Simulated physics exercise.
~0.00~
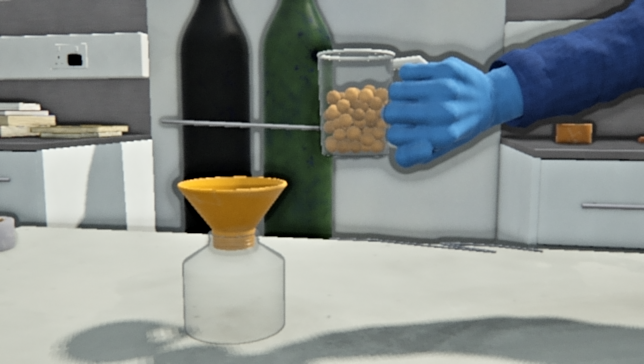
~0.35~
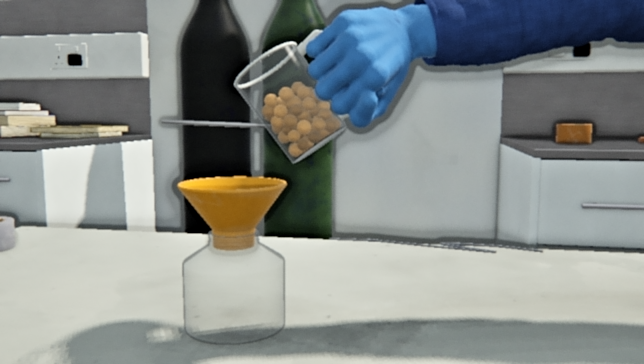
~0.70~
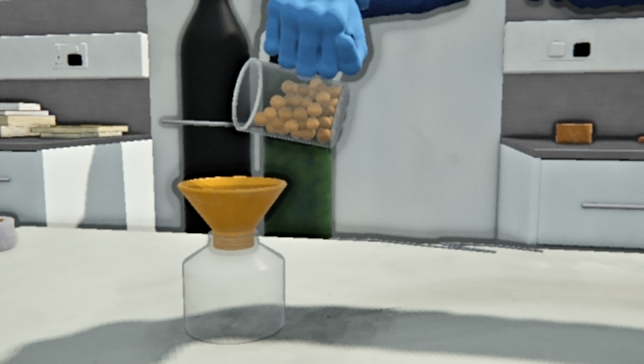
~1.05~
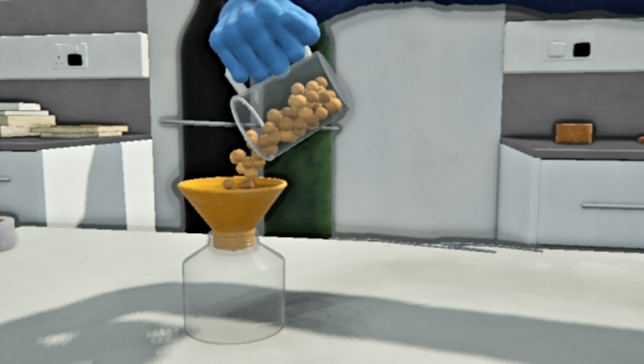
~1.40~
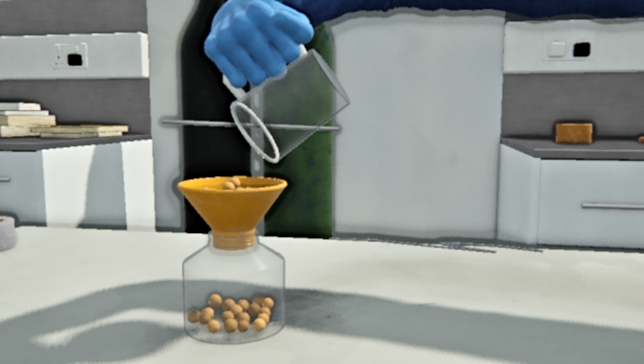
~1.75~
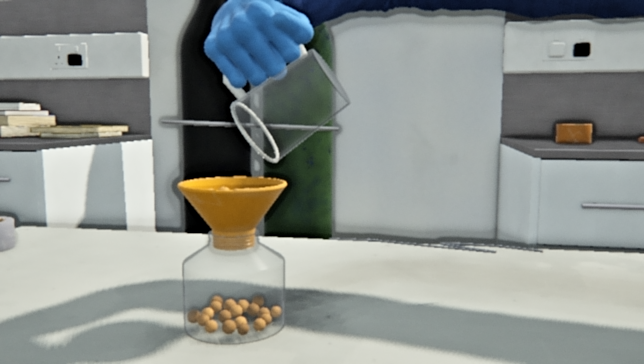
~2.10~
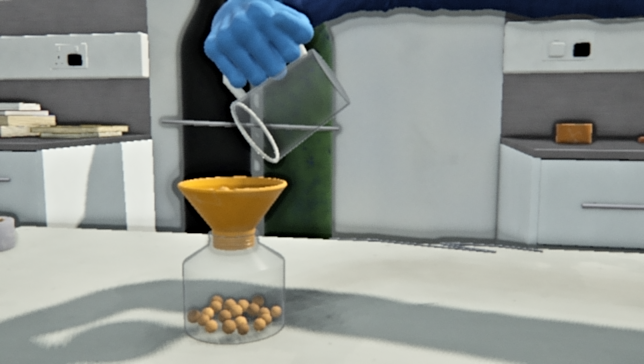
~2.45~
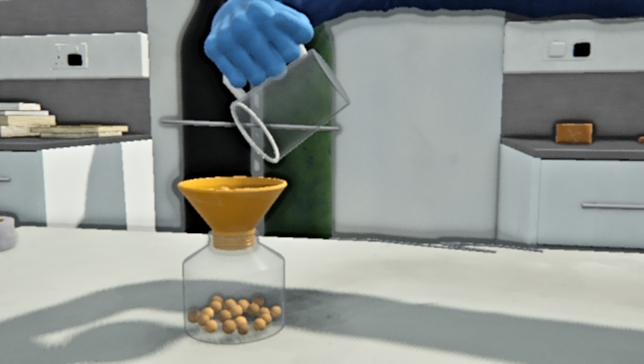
In a laboratory-like room seen from a fixed view across a white table, an orange funnel sits in a clear jar left of centre, with tall black and green bottle shapes behind. A blue-gloved hand in a dark blue sleeve holds a glass cup of tan wooden beads at the upper right. The hand carries it left while tipping it, until its mouth points down over the funnel. Beads tumble into the funnel, and some drop into the jar. Finally the tilted cup hangs still and empty, a low layer of beads rests in the jar, and none lie on the table.
